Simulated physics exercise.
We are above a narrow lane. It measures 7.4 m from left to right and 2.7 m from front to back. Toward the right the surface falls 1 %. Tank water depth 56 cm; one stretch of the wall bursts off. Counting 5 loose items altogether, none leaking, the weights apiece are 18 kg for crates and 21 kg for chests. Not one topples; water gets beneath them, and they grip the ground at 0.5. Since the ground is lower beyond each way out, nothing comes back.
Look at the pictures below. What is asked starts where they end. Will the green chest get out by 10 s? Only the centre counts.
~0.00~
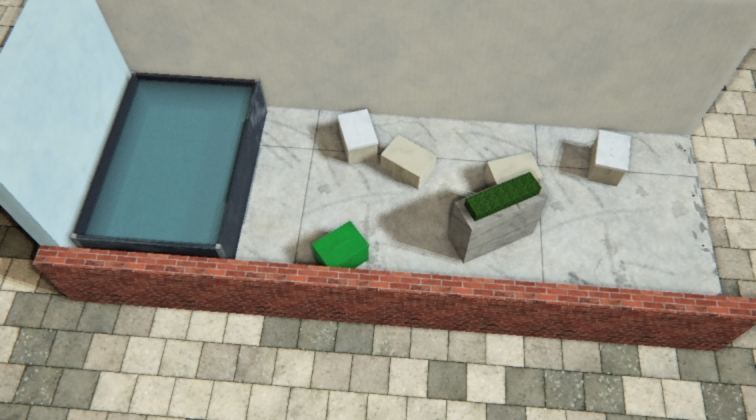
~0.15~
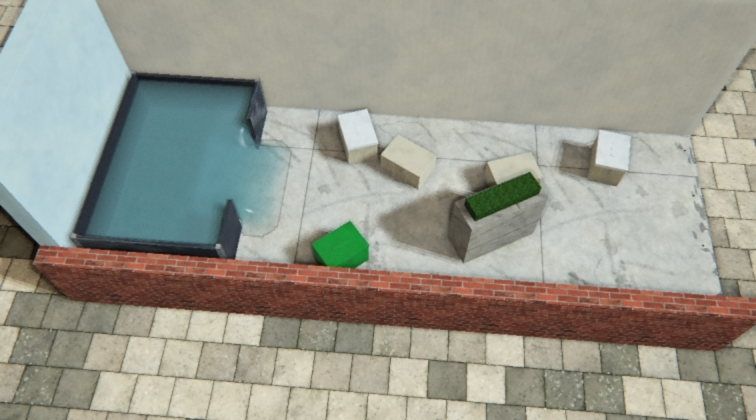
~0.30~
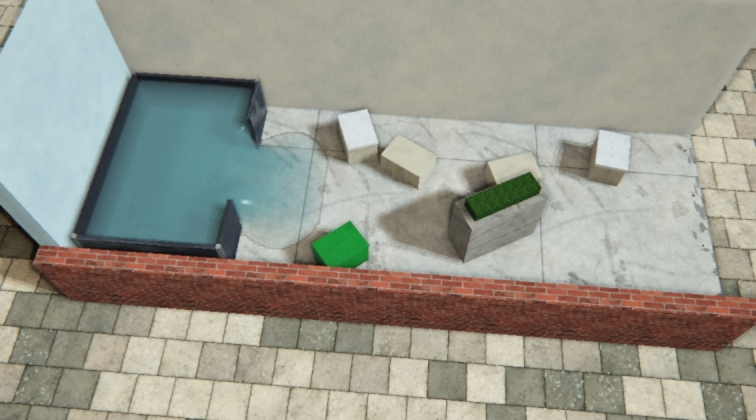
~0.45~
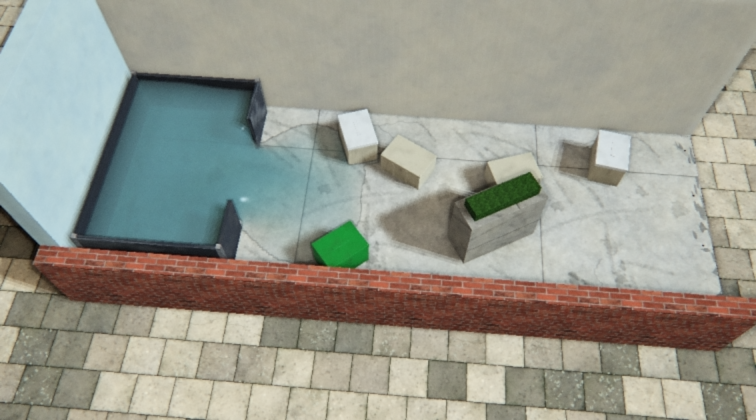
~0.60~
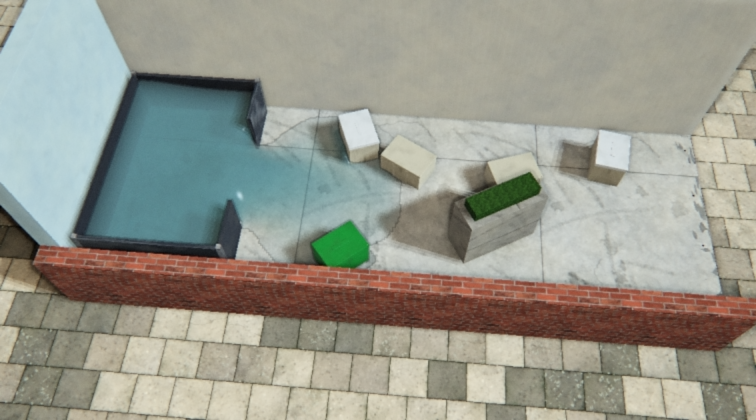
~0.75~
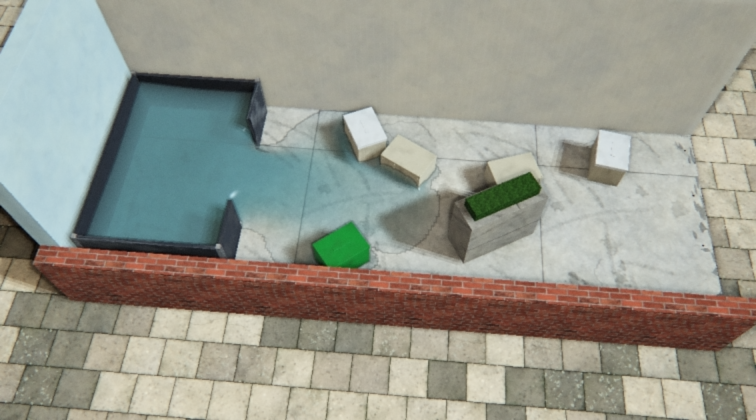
Green chest is held in.
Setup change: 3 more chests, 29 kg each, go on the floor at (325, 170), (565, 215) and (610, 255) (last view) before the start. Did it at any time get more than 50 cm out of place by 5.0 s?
Well, in turn it's beyond that, then inside that, and finally inside that.
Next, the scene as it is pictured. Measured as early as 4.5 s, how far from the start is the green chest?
Roughly 300 centimetres by that point.
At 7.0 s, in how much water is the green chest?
Depth approx. 4 cm.
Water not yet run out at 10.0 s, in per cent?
Around 40 % of the water.
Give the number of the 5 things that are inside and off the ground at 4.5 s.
Total: 0.
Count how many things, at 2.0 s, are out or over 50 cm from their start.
By that point, 4.
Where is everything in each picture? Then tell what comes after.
In the first picture, the green chest at (340, 244), on the bottom; water covers 3.7 m2; 0 of 5 have shifted.
In the second picture, the green chest at (340, 244) rests on the ground; 4.4 m2 under water; 0 of 5 have shifted.
In the third picture, the green chest at (340, 244), on the bottom; water covers 5.2 m2; 0 of 5 have shifted.
In the fourth picture, the green chest at (340, 244), on the bottom; water covers 6.1 m2; 0 of 5 have shifted.
In the fifth picture, the green chest at (340, 244) rests on the ground; water covers 6.9 m2; 0 of 5 have shifted.
In the sixth picture, the green chest at (341, 245), on the bottom; water covers 7.6 m2; 1 of 5 have shifted.
After 2.0 s the green chest is near (416, 265), 0.9 m from its start, aground; 0 of 5 are out; 1 afloat.
After 4.5 s the green chest is near (599, 238), 3.0 m from its start, aground; 4 of 5 are out; 0 afloat.
After 7.0 s the green chest is near (599, 238), 3.0 m from its start, aground; 4 of 5 are out; 0 afloat.
After 10.0 s the green chest is near (599, 238), 3.0 m from its start, aground; 4 of 5 are out; 0 afloat.
